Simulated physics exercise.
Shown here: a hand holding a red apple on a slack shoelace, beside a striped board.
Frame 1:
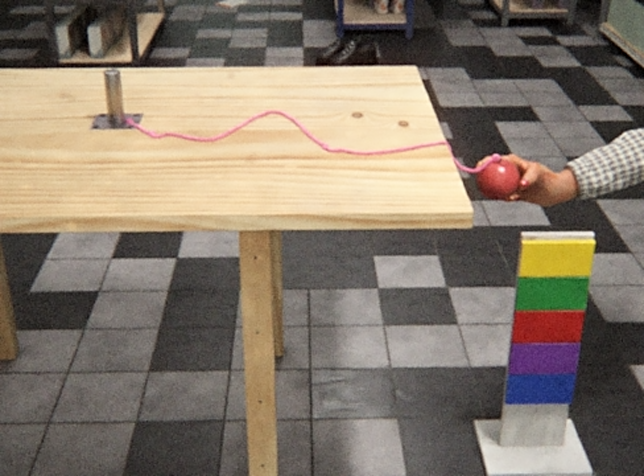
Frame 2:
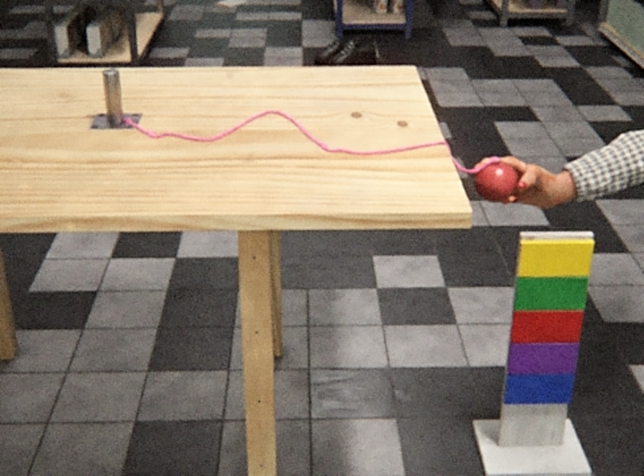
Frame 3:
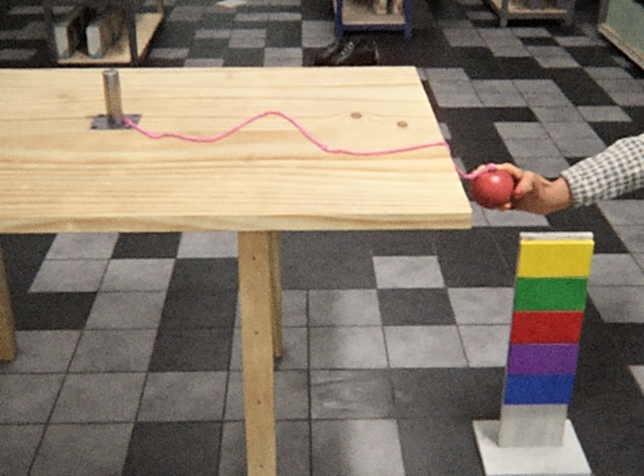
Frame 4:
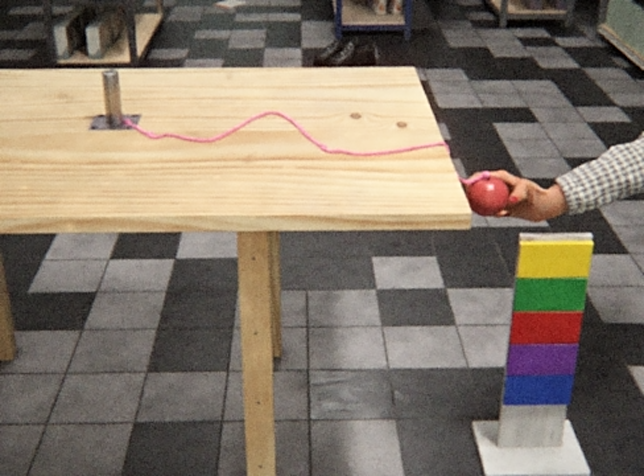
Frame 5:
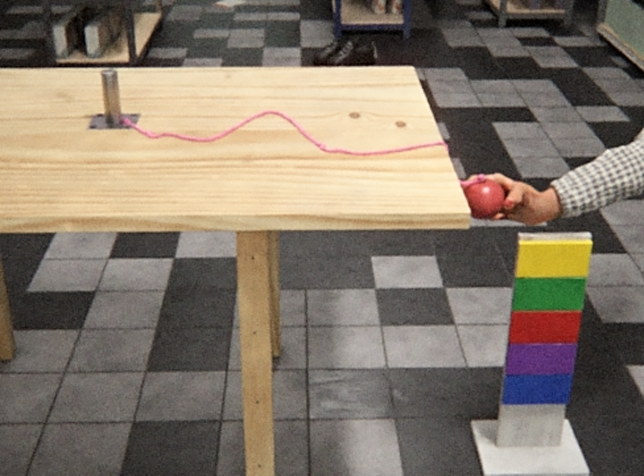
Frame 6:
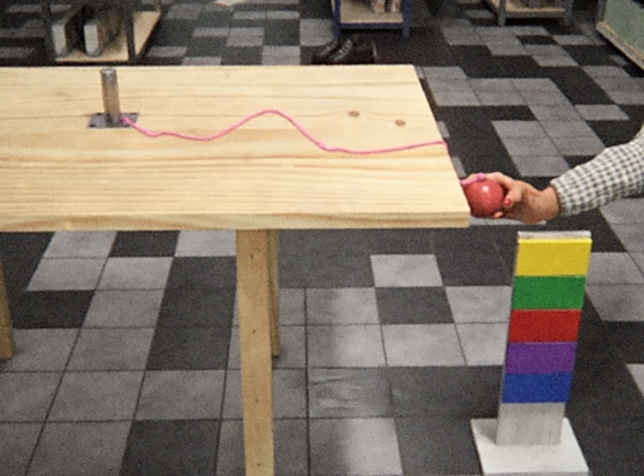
In a room with a dark tiled floor, a hand beside a wooden table moved a red apple, tied to a slack pink cord, slightly left and down toward the table's edge above a striped board.
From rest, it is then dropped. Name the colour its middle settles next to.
Its middle settles next to purple.
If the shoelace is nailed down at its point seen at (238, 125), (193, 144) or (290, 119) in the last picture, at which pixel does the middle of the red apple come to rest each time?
(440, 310), (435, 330), (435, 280).
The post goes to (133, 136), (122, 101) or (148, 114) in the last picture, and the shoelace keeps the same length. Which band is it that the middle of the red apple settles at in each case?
Going case by case, it's blue, purple and finally blue.
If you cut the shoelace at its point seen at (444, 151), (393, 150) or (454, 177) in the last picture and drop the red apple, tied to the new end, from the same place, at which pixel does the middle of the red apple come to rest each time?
Try by try: (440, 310), (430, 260) and (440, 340).
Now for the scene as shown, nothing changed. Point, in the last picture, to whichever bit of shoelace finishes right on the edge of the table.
Look close to (310, 137) - that's the one.
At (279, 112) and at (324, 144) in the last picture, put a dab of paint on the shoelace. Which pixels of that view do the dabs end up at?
The first moves to (360, 130), the second to (440, 163).
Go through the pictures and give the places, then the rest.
The first frame shows red apple (498, 179); yellow (557, 260); green (553, 295); red (549, 327); purple (544, 360); blue (541, 390).
The second frame shows red apple (496, 181); shoelace through (154, 132) (228, 133) (285, 115) (326, 145) (411, 148).
The third frame shows red apple (492, 188).
The fourth frame shows red apple (487, 196); shoelace through (153, 133) (227, 134) (284, 116) (325, 146) (410, 149).
The fifth frame shows red apple (483, 199).
The sixth frame shows red apple (482, 198); shoelace through (151, 131) (226, 132) (283, 114) (324, 144) (409, 147).
A little later, apple near (402, 348); level with purple.
Next, apple near (446, 357); level with purple.
When it is over, apple near (424, 355); level with purple. Its middle rests at the purple band.
